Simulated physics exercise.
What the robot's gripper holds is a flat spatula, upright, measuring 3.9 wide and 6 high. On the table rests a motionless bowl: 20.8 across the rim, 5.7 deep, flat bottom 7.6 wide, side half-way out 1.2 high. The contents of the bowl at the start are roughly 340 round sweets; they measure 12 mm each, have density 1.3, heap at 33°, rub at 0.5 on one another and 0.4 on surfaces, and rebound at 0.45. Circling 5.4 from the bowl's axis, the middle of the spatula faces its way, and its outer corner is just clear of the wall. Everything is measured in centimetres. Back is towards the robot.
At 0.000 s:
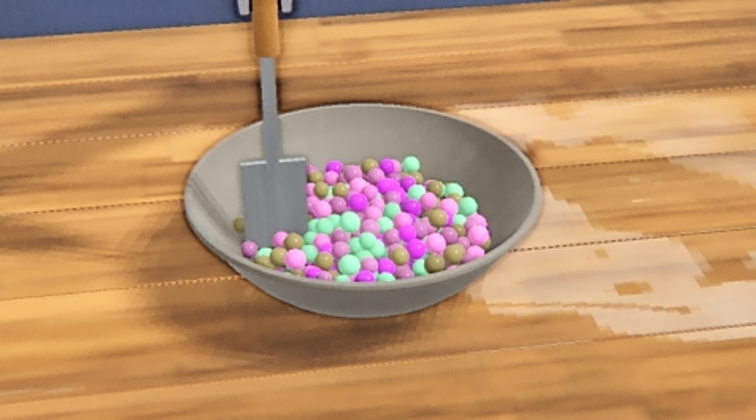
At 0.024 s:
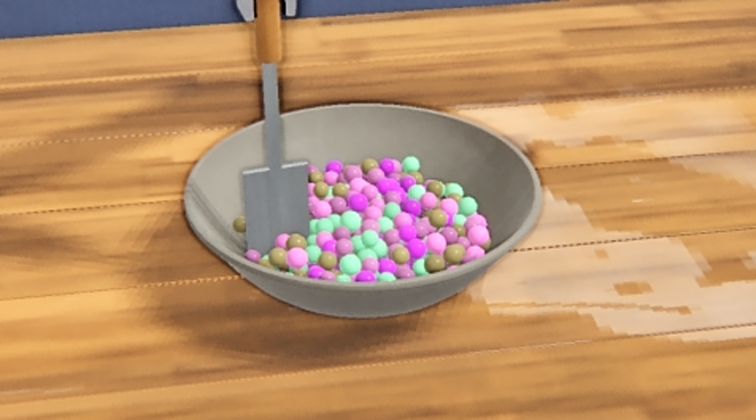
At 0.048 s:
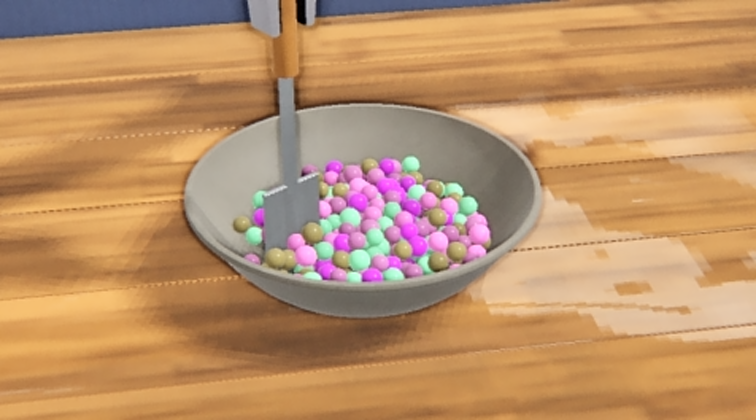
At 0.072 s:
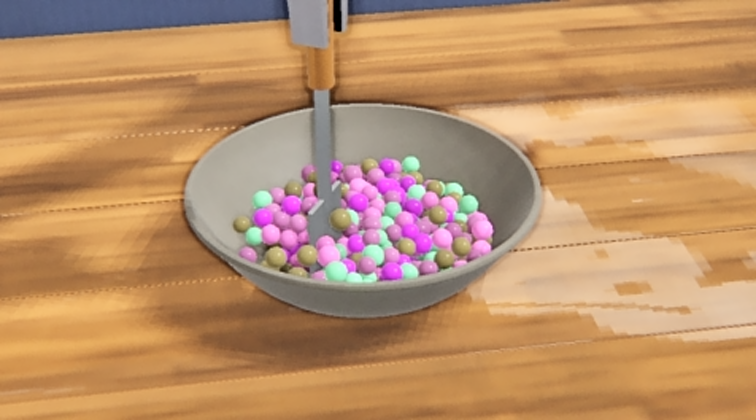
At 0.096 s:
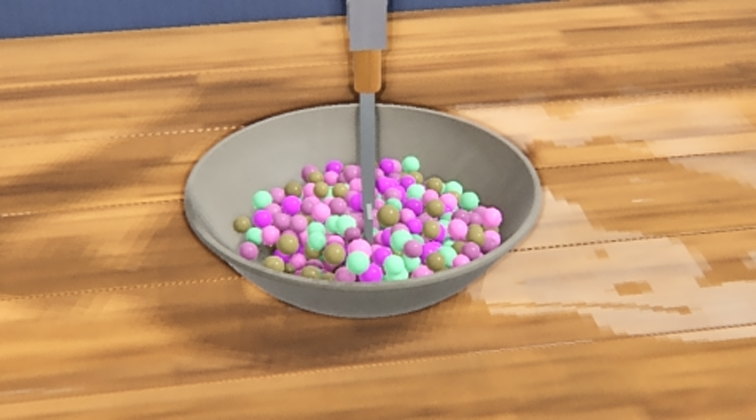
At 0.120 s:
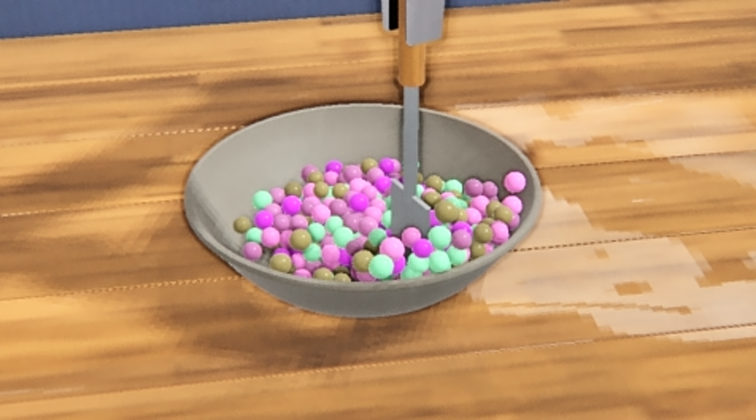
The clip opens on a grey bowl of pink, magenta, green and brown balls on a wooden surface, with a gripper holding a spatula upright at its left side. The spatula sweeps rightward through the balls, turning as it goes, and pushes some up toward the bowl's right side.
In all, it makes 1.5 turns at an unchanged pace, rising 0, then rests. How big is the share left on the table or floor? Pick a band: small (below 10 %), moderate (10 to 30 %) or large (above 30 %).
Large, above 30 %.
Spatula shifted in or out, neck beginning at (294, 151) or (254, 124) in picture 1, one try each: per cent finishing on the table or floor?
40 and 35 per cent.
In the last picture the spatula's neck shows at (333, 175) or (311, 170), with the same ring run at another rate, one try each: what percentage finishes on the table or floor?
First try: About 30 %; second try: About 15 %.
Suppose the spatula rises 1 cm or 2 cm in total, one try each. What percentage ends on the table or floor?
Close to 45 and 40 percent, in that order.
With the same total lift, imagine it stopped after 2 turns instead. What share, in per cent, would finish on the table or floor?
In that case some 60 per cent.
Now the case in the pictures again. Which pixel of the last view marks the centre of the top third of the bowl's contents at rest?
In the final view it lies around (385, 202).
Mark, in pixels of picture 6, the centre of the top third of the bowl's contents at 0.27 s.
Look near (330, 138) for its middle.
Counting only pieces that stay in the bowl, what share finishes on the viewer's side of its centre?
Around 40 percent of it.
After 0.27 s, 274° round, highest piece 13 above the table; 264 in the bowl, 14 on the table or floor, 67 in flight or on the tool.
After 0.41 s, 76° round, highest piece 11 above the table; 188 in the bowl, 95 on the table or floor, 62 in flight or on the tool.
After 0.68 s, 180° round, highest piece 7 above the table; 191 on the table or floor, 154 in the bowl.
After 1.38 s, 180° round, highest piece 4 above the table; 192 on the table or floor, 153 in the bowl.
At rest, 192 on the table or floor, 153 in the bowl. That is 56 % on the table or floor.
